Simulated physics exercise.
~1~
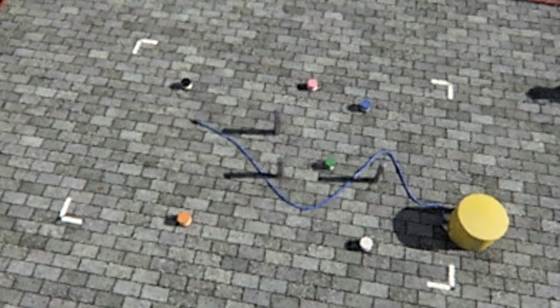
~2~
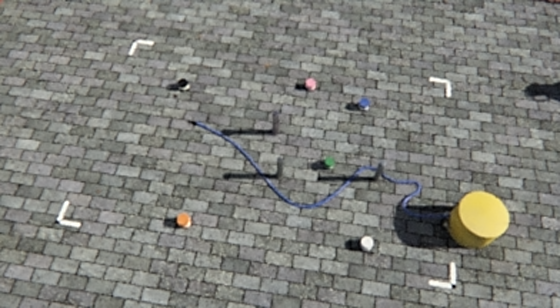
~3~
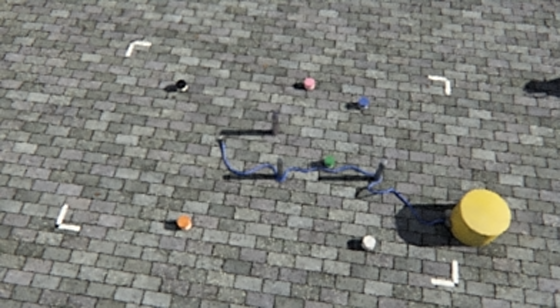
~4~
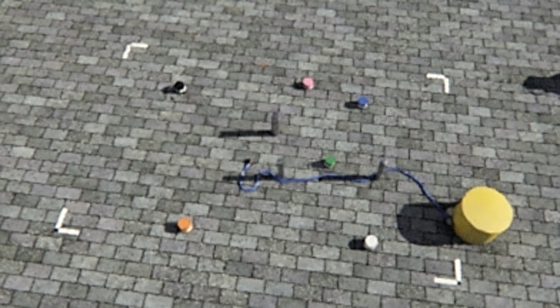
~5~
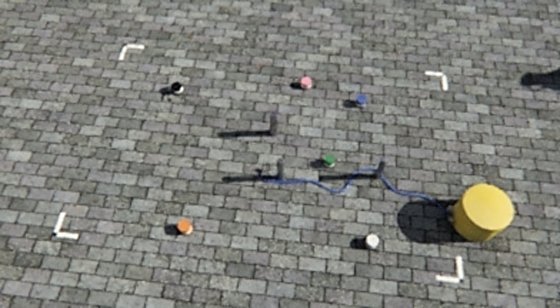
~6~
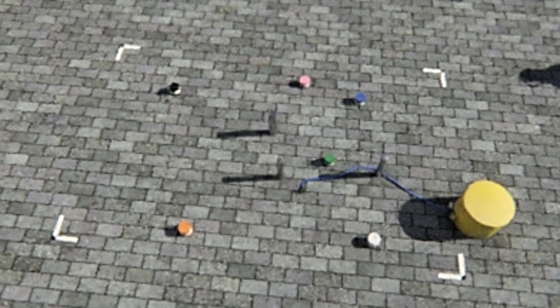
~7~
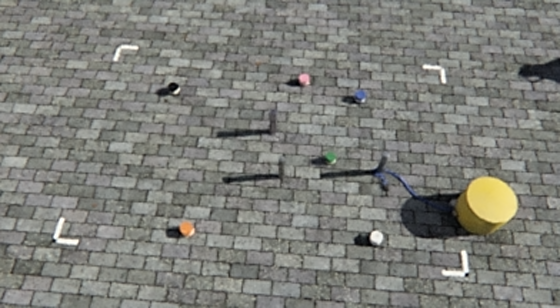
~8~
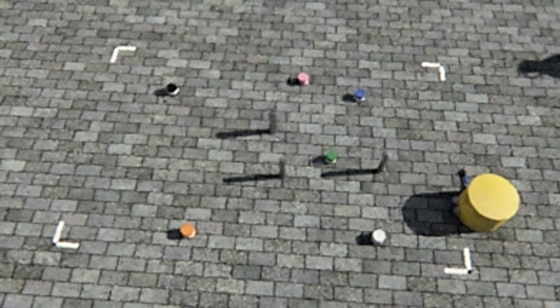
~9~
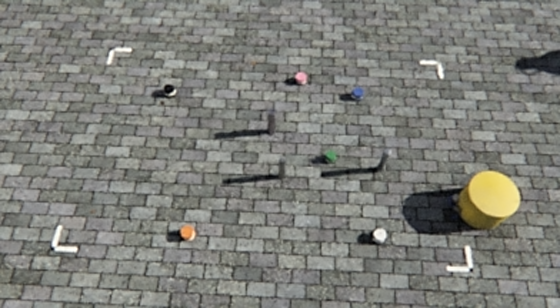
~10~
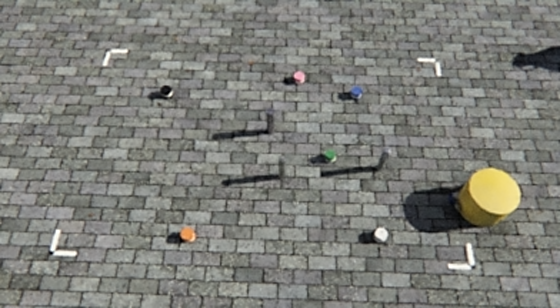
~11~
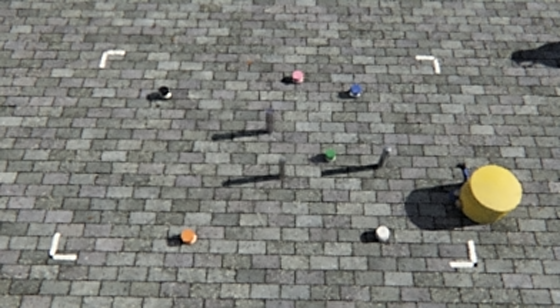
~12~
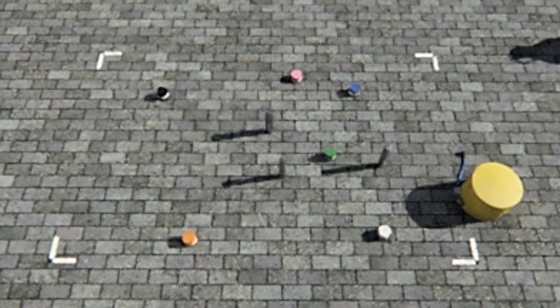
A yellow reel at the right drew in a long blue lead that wound among three dark posts on grey paving, until only a short end stuck out beside it, while the six small coloured containers stayed where they were.
